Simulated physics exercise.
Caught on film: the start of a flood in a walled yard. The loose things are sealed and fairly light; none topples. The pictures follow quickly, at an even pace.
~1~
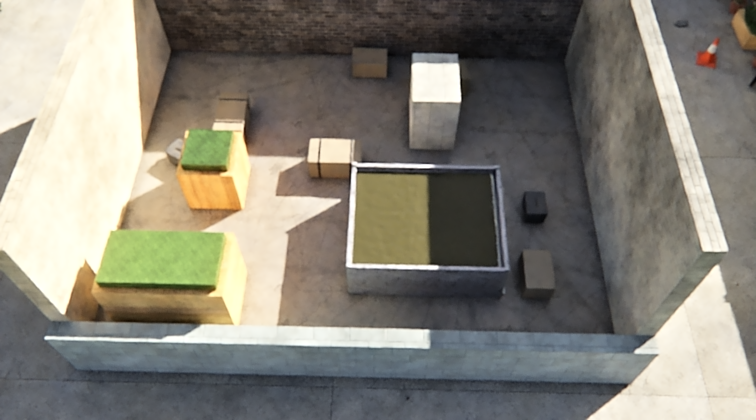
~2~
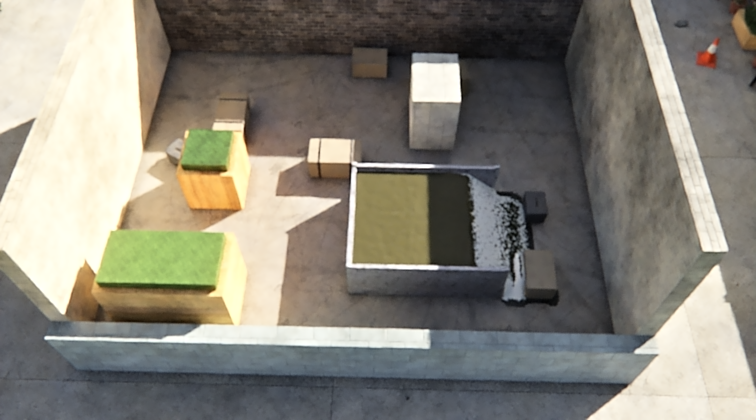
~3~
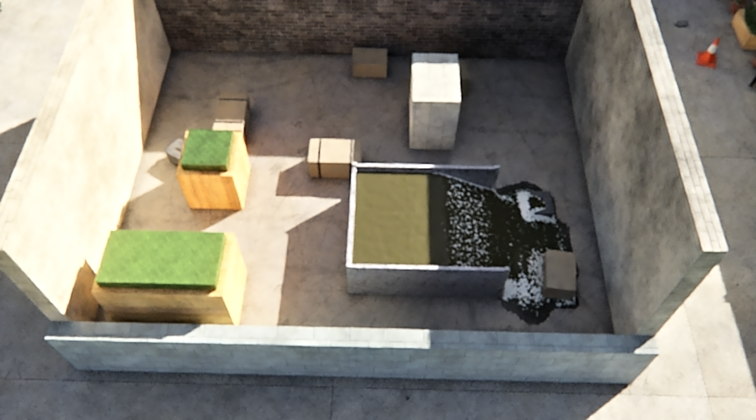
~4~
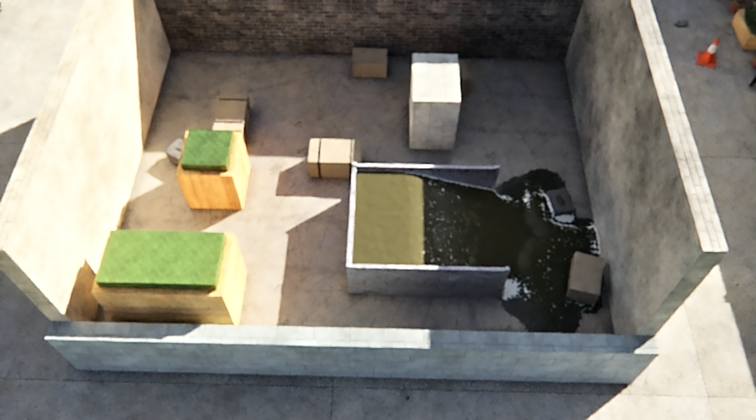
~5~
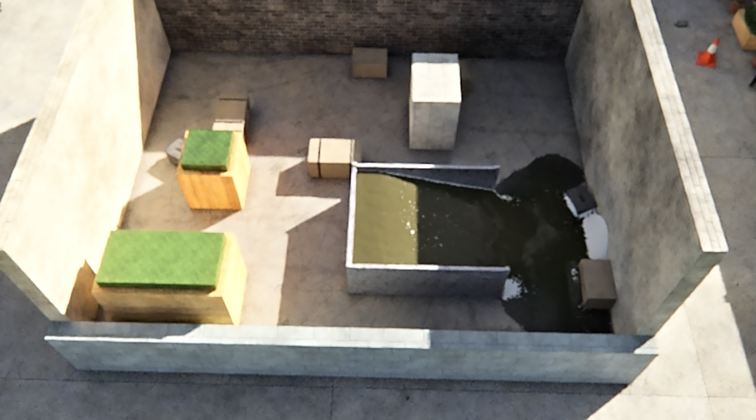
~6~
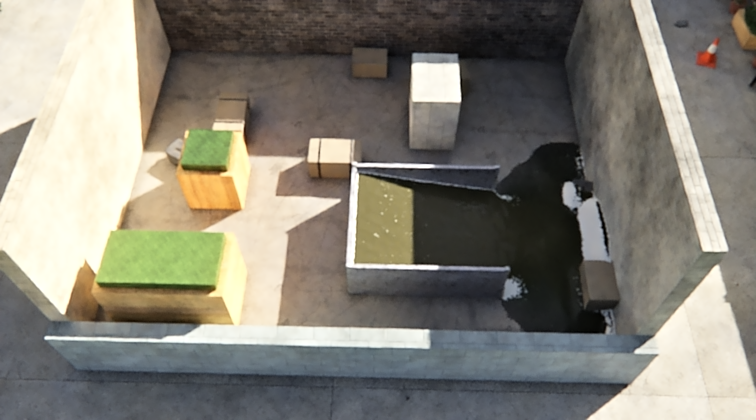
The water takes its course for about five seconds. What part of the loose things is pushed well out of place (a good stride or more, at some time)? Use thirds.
That comes to one to two thirds.
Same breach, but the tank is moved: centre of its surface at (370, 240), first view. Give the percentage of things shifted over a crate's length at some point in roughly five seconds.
About 60 per cent.
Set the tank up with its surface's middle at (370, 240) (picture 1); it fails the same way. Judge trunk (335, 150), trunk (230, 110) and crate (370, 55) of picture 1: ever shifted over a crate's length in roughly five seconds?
In that order: Less than that, short of that, shifted that much.
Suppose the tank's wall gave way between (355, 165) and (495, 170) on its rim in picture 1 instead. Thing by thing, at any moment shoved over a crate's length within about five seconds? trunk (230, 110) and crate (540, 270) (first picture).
In turn: No, never so far.
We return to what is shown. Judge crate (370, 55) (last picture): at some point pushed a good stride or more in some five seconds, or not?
Verdict: Swept aside.
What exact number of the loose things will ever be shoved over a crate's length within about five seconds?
It comes to 4.
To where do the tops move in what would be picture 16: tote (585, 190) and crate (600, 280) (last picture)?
At about (508, 65) and (512, 304).
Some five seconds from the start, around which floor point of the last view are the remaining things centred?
At about (296, 141).
A moment on, 2 of 7 are well off their spots; 2 afloat.
Next, 2 of 7 are well off their spots; 1 afloat.
Later, 2 of 7 are well off their spots; 1 afloat.
In the end, 4 of 7 are well off their spots, and 4 have been at some point; 1 afloat.
